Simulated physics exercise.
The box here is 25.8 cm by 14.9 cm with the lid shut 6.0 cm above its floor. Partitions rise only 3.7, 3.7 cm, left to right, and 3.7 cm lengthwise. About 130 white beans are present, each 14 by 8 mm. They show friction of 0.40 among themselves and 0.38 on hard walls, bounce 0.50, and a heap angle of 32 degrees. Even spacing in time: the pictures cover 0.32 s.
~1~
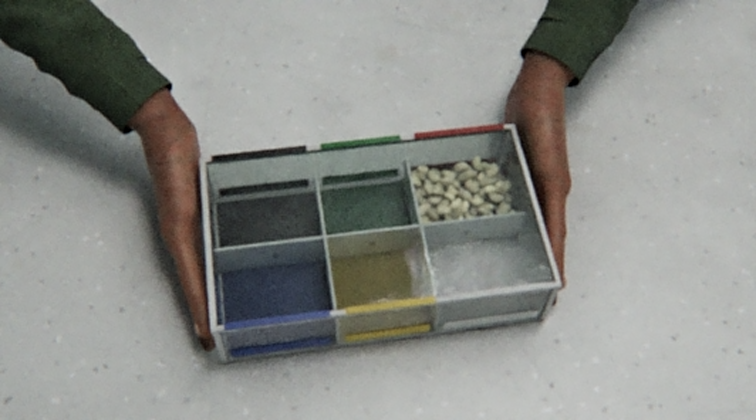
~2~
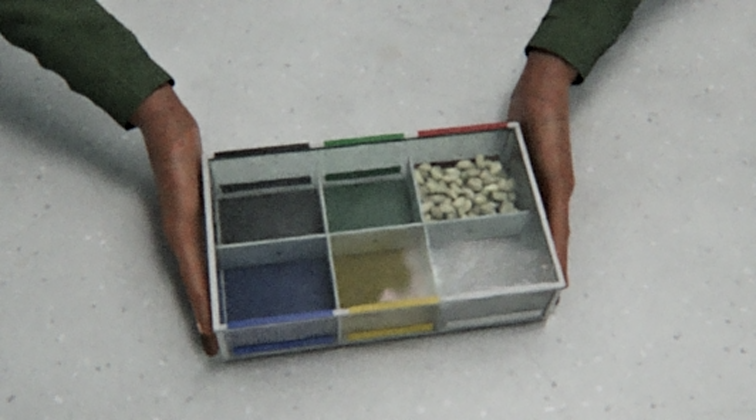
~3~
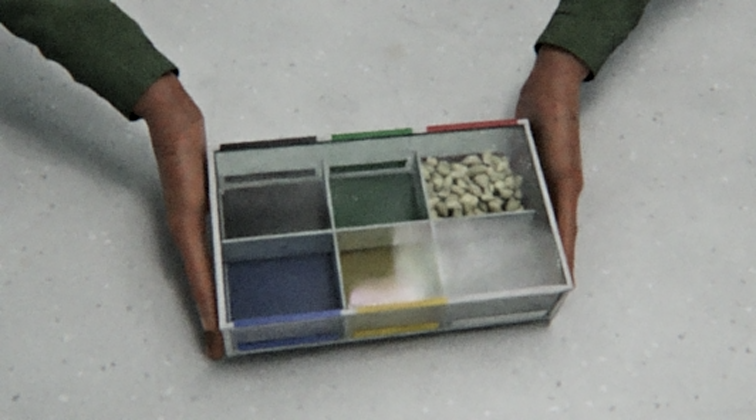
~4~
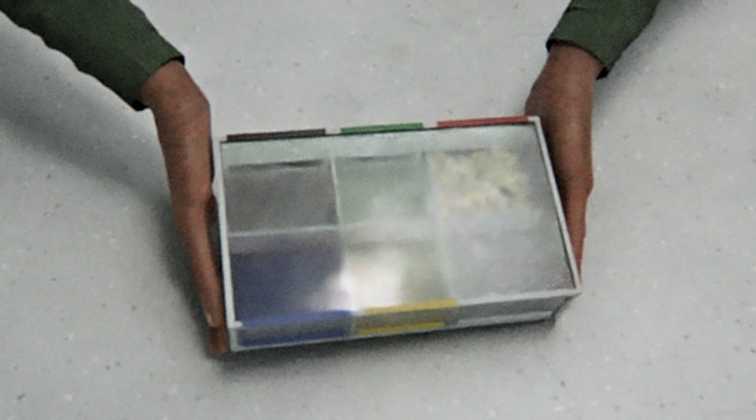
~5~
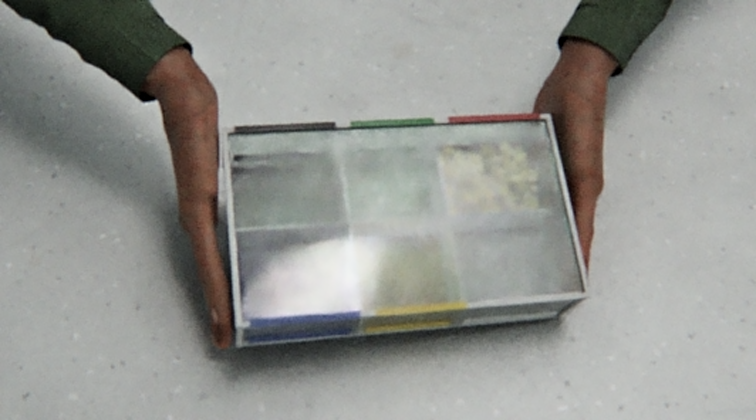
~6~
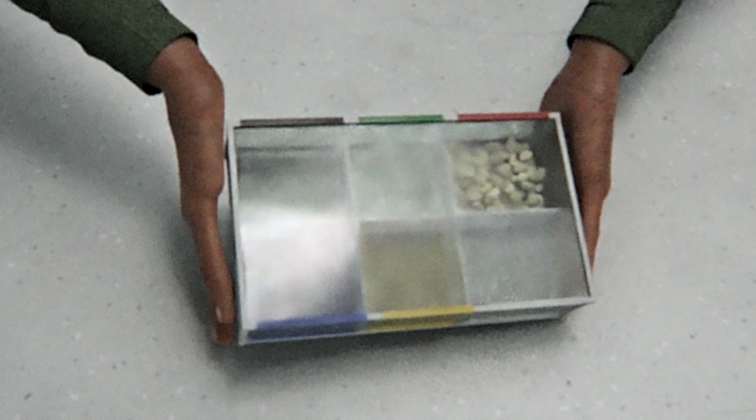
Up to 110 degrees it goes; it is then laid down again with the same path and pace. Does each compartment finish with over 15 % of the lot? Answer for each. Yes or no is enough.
Red compartment, yes; blue compartment, no; green compartment, no; yellow compartment, no; white compartment, yes; black compartment, no.
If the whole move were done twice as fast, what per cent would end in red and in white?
The red compartment would end with 50 per cent and the white one with 50 per cent.
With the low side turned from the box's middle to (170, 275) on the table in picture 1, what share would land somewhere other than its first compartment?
That comes to around 100 per cent.
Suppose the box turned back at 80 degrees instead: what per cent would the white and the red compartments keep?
White: 35 per cent; red: 65 per cent.
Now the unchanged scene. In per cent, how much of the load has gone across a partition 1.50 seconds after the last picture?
Roughly 45 percent.
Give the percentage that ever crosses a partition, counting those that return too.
The share is close to 70 percent.
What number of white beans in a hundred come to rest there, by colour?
Per cent by compartment - red 30, blue 0, green 0, yellow 0, white 70, black 0.
Then, 1.50 s after the last picture, tilt 110 degrees; red 55 %, white 45 %.
Then, 2.51 s after the last picture, tilt 50 degrees; red 30 %, white 70 %.
Then, 3.50 s after the last picture, tilt 0 degrees; red 30 %, white 70 %.
In the end, red 30 %, blue 0 %, green 0 %, yellow 0 %, white 70 %, black 0 %.
